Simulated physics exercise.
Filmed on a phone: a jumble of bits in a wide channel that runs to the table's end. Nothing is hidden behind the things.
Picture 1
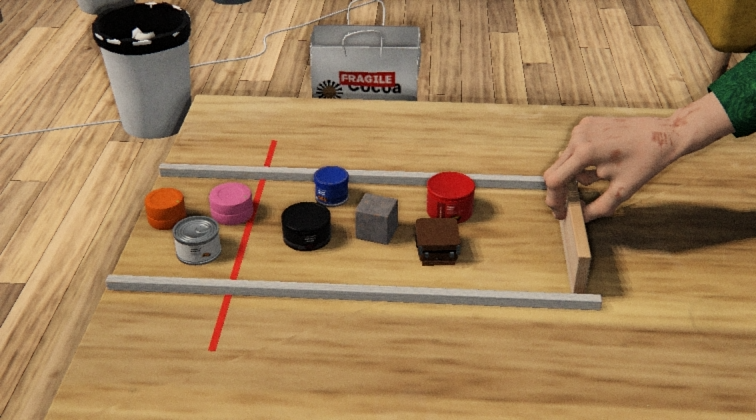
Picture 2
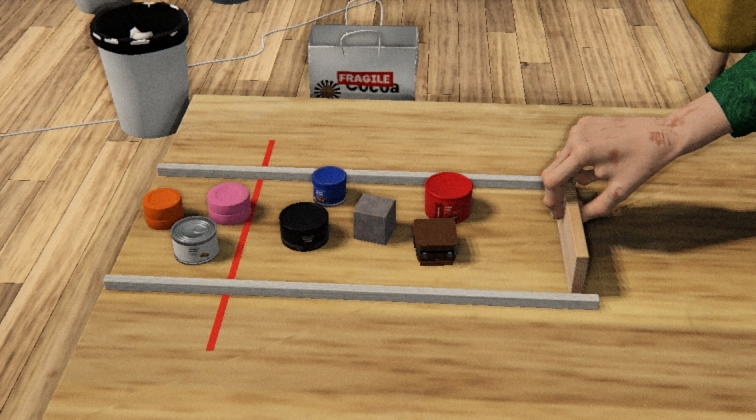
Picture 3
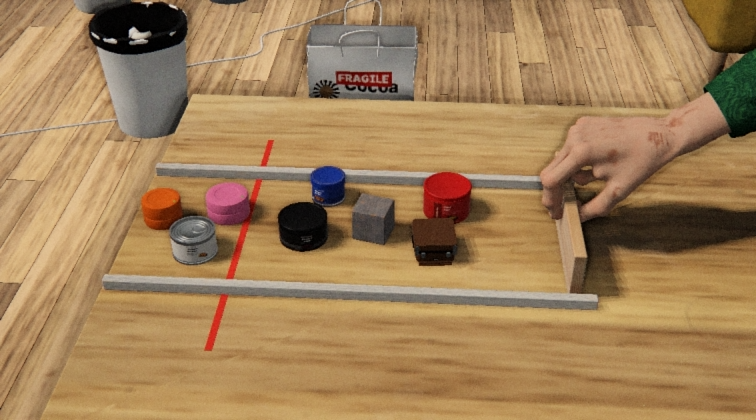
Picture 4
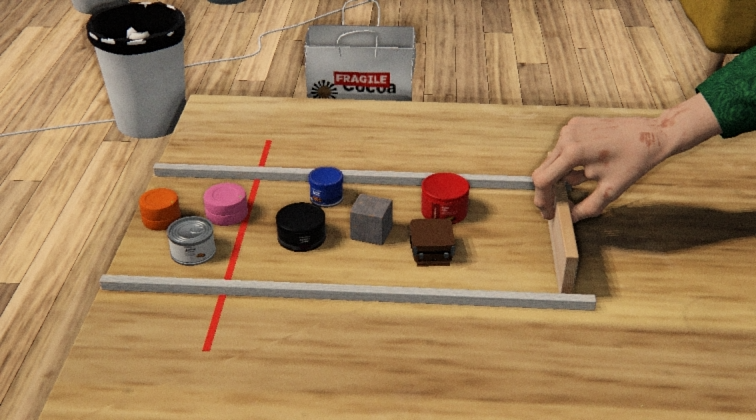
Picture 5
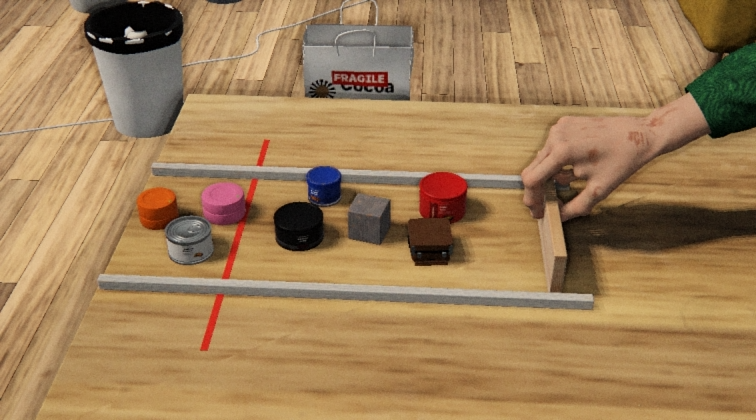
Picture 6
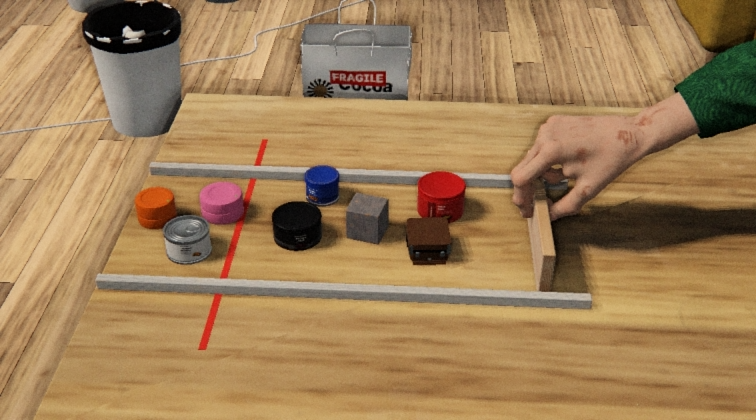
A hand held a small wooden board upright between two rails on a table and slid it slightly left, while the scattered lids, tubs, grey block and brown object ahead of it stayed put.
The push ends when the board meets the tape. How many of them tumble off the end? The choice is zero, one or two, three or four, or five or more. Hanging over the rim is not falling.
Outcome: The number that fall off is zero.
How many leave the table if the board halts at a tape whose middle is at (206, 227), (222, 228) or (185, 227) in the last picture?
It would be 2, 1 and 3.
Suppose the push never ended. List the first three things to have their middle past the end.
In order: The white pot, the orange lid, the pink lid.
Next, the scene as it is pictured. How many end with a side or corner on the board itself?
2 of them.
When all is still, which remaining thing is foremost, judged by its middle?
It is the white pot.
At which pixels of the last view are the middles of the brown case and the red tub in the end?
The brown case stops around (213, 237); the red tub around (222, 192).
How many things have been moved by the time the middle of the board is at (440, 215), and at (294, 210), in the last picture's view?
At the one place 2, at the other 7.
Soon after, none off yet; orange lid at rest near (156, 208); white pot at rest near (188, 240); pink lid at rest near (222, 203).
At rest, the number that fall off is zero.
